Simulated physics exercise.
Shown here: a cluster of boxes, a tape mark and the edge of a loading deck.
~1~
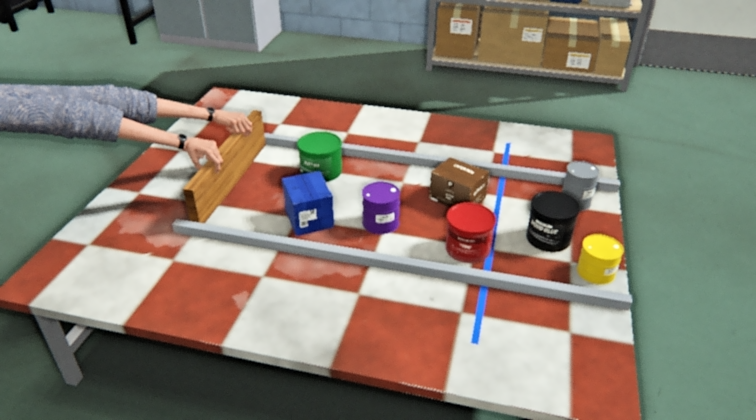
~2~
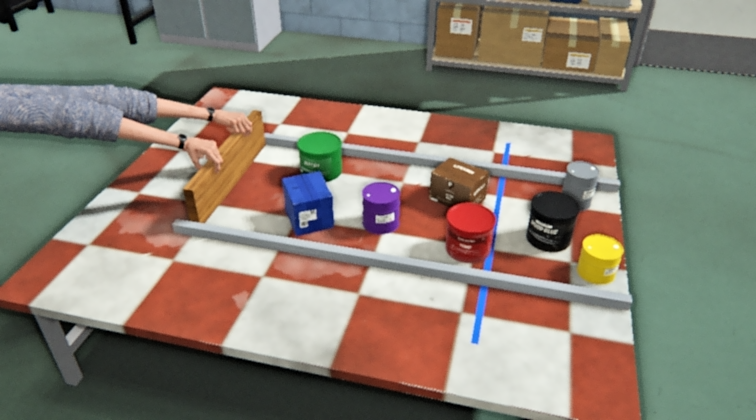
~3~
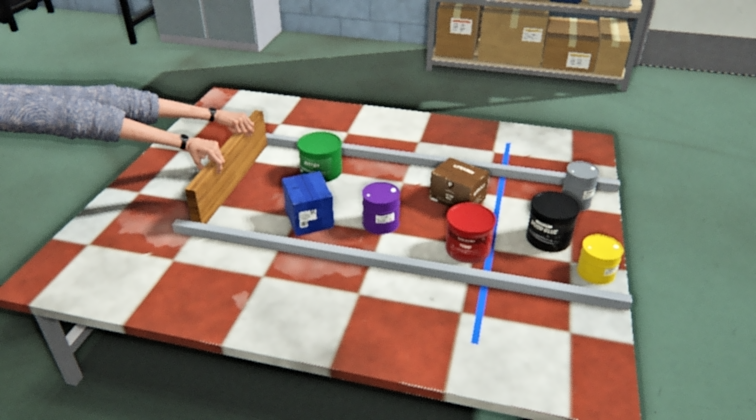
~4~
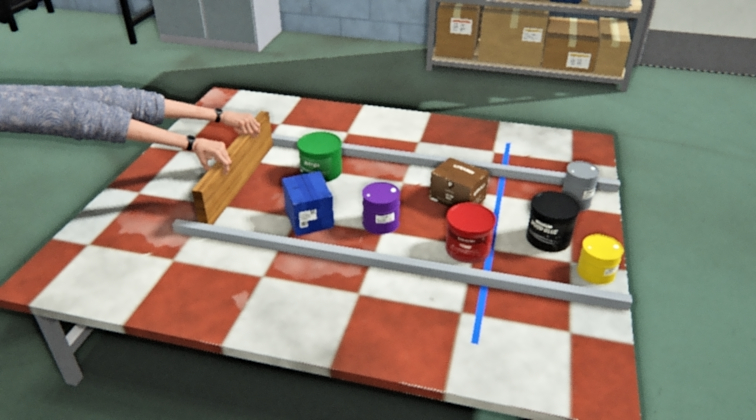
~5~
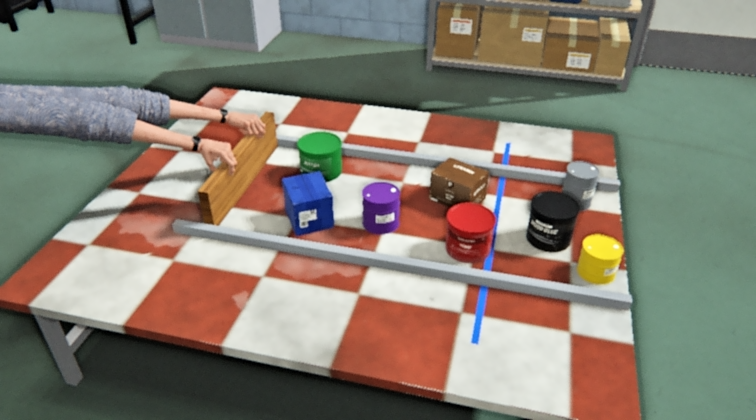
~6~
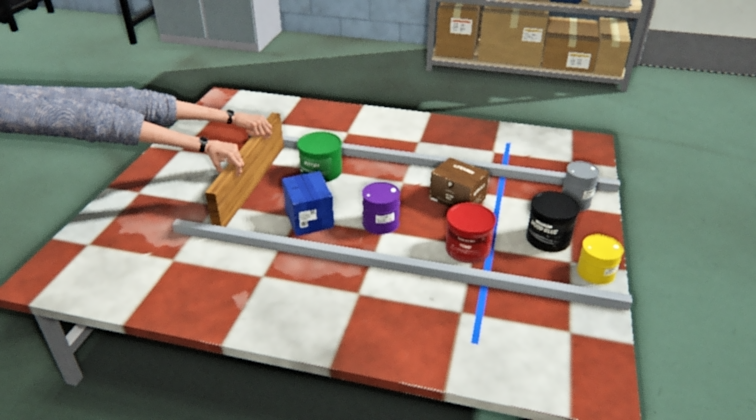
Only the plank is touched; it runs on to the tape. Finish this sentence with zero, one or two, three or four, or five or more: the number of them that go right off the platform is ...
The number of them that go right off the platform is zero.
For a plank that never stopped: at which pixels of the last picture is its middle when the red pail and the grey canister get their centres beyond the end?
The middle would be close to (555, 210) and then close to (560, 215).
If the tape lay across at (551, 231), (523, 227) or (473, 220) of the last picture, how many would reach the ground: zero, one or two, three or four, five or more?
Either one or two; one or two; no fall at all.
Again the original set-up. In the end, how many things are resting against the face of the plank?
The number is 2.
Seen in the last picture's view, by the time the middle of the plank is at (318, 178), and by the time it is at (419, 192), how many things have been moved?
The count is 2 at the first point and 5 at the second.
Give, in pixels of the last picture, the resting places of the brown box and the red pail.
Looks like one lands around (565, 206), and the other around (560, 257).
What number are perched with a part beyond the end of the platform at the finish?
That would be 0.
Soon after, none off yet; yellow canister at rest near (599, 260); grey canister at rest near (579, 186); black pail at rest near (552, 222).
At rest, the number that fall off is zero.
